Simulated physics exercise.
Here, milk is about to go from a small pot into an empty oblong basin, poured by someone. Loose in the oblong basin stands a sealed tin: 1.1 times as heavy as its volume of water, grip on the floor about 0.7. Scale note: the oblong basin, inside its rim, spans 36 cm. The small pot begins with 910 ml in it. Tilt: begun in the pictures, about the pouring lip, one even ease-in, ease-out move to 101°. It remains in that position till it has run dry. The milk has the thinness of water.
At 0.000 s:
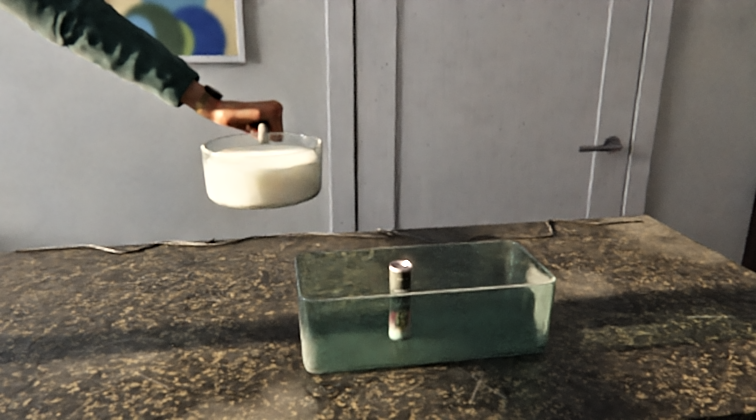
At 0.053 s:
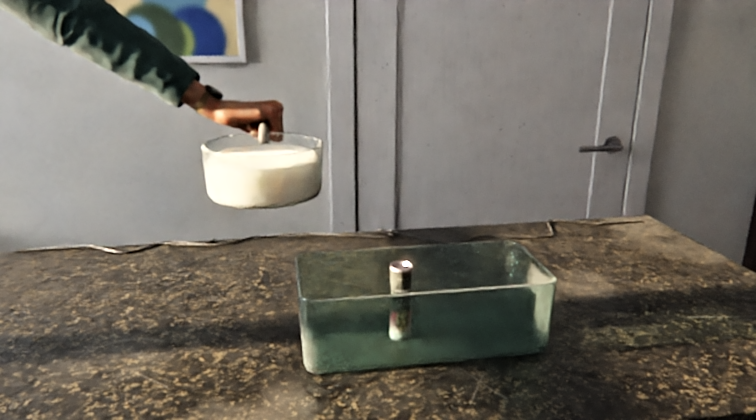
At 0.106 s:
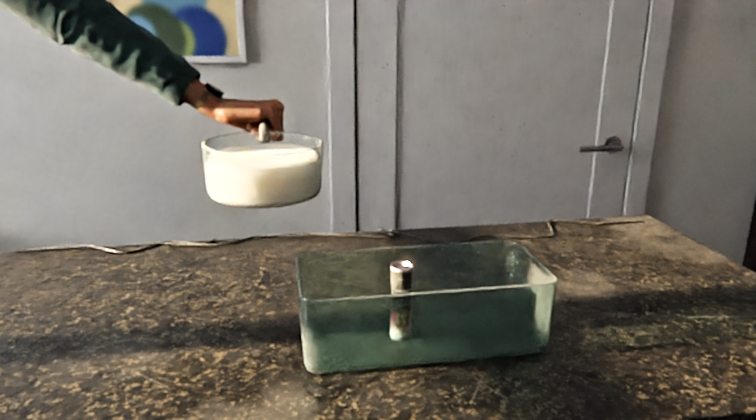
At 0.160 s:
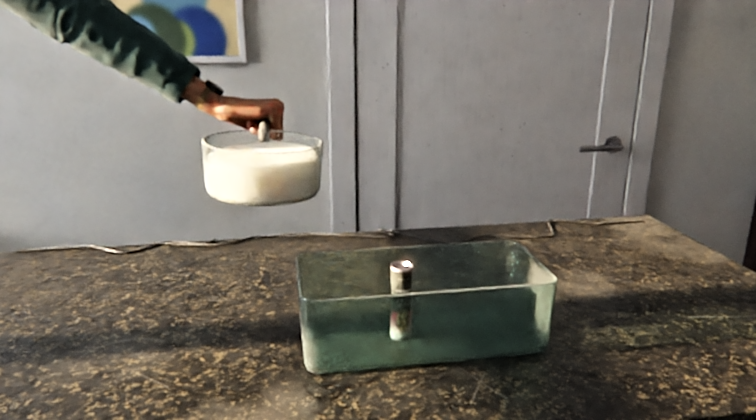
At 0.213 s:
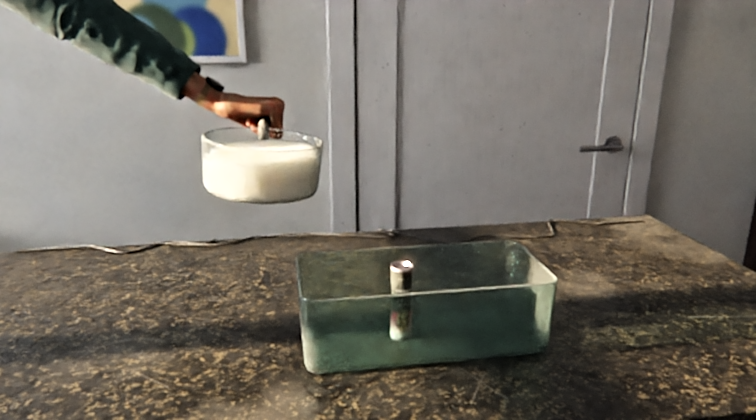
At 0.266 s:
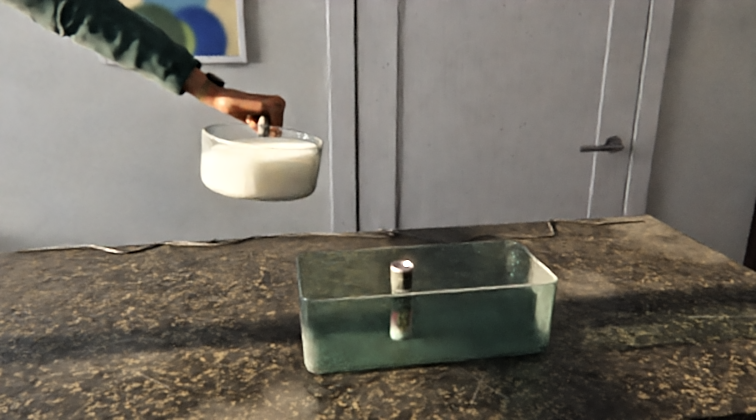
In this clip, a hand reaching in from the left holds a small clear pot of milk above and left of an oblong glass basin with a tin standing inside, then slowly tilts the pot slightly to the right.
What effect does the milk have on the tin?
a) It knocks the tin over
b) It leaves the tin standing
b, it leaves the tin standing.
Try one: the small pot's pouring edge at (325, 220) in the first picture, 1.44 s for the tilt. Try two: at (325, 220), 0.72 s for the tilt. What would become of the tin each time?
The tin overturns the first time and overturns the second time.
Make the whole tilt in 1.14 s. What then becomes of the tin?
Then the tin does not tip.
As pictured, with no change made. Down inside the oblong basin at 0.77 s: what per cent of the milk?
Around 5%.
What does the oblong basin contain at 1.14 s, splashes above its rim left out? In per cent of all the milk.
66 per cent or thereabouts.
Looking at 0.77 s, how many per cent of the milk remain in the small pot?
Near 64 in a hundred.
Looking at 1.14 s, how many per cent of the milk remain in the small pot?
Share remaining: Approx. 12 %.
By 0.77 s the tilt is 56° and 64 per cent is still to pour; the tin stands where it began.
By 1.14 s the tilt is 90° and 12 per cent is still to pour; the tin stands where it began.
By 1.52 s the tilt is 101° and 1 per cent is still to pour; the tin stands where it began.
By 1.94 s the tilt is 101° and 0 per cent is still to pour; the tin stands where it began.
At rest the tin stands where it began.
